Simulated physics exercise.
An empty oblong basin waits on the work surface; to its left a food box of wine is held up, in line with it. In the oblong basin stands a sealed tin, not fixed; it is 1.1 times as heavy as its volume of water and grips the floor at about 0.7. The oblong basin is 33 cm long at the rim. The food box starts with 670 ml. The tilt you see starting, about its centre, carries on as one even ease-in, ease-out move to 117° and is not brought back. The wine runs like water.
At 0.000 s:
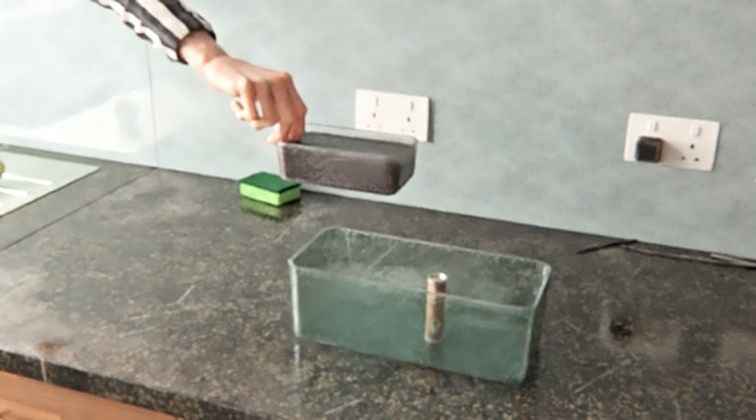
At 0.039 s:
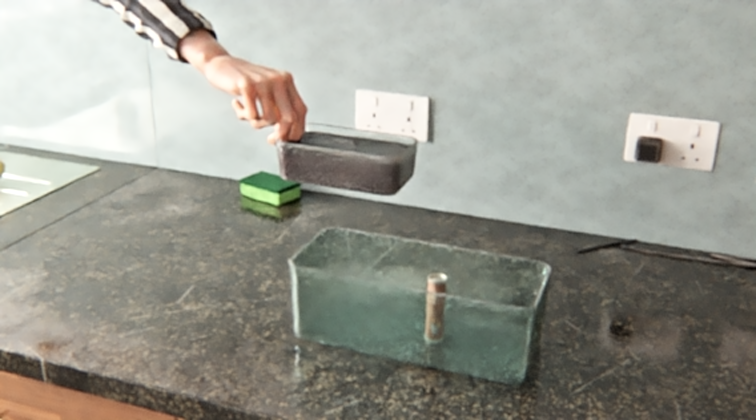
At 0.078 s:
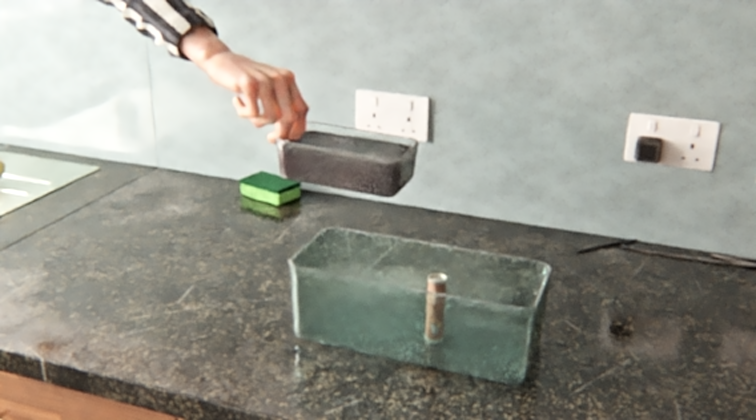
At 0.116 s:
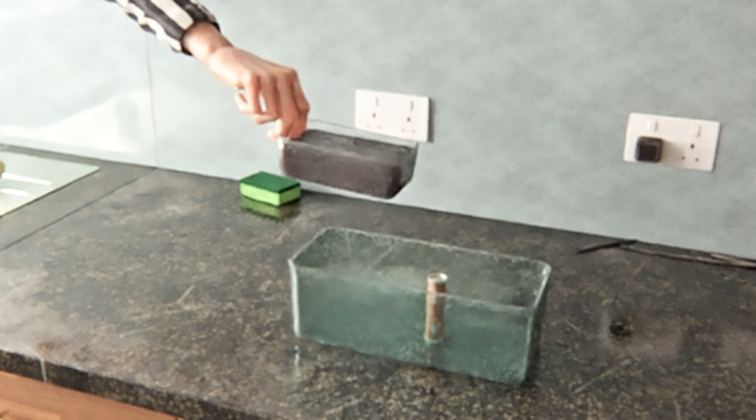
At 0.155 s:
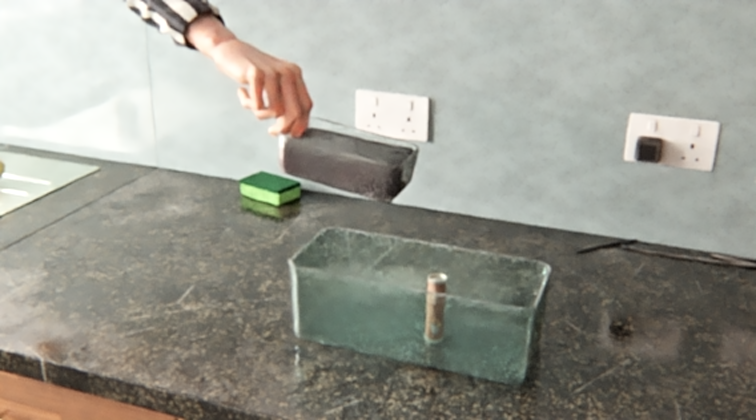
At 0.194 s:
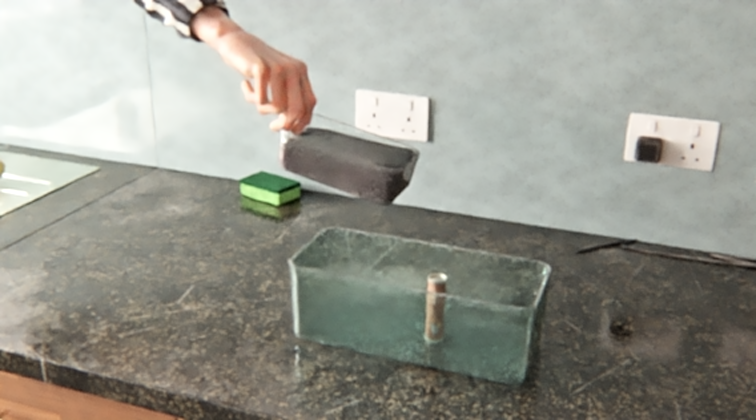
We see a hand holding a clear food box of dark wine above a worktop, beyond an oblong glass basin with a small upright tin inside; the box stays level at first, then tilts slightly, its right end dipping.
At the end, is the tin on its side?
The tin stays up.
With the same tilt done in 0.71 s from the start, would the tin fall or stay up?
The tin stays up.
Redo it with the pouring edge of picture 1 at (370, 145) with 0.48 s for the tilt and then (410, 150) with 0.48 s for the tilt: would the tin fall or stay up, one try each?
First it goes over; then it goes over.
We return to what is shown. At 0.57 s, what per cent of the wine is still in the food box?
Near 16 in a hundred.
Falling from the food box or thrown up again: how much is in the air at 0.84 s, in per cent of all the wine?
Near 3 in a hundred.
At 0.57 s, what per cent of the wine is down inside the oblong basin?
Some 34 per cent.
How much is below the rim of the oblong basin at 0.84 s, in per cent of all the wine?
Some 90 per cent.
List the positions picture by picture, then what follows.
In the first picture, it leans 0°; its right rim is at (409, 149); the wine meets the walls at (293, 138) and (409, 153); the oblong basin's rim runs from (308, 246) to (543, 288); the tin's top is at (437, 280).
In the second picture, it leans 0°; its right rim is at (409, 150); the wine meets the walls at (293, 138) and (409, 154).
In the third picture, it leans 2°; its right rim is at (410, 152); the wine meets the walls at (293, 137) and (409, 154).
In the fourth picture, it leans 4°; its right rim is at (410, 154); the wine meets the walls at (294, 136) and (410, 155).
In the fifth picture, it leans 8°; its right rim is at (411, 158); the wine meets the walls at (294, 135) and (411, 157).
In the sixth picture, it leans 12°; its right rim is at (411, 163); the wine meets the walls at (295, 134) and (412, 158).
By 0.57 s the tilt is 77° and 15 per cent is still to pour; the tin stands where it began.
By 0.84 s the tilt is 114° and 1 per cent is still to pour; the tin stands where it began.
By 1.13 s the tilt is 117° and 0 per cent is still to pour; the tin stands where it began.
By 1.44 s the tilt is 117° and 0 per cent is still to pour; the tin stands where it began.
At rest the tin stands where it began.
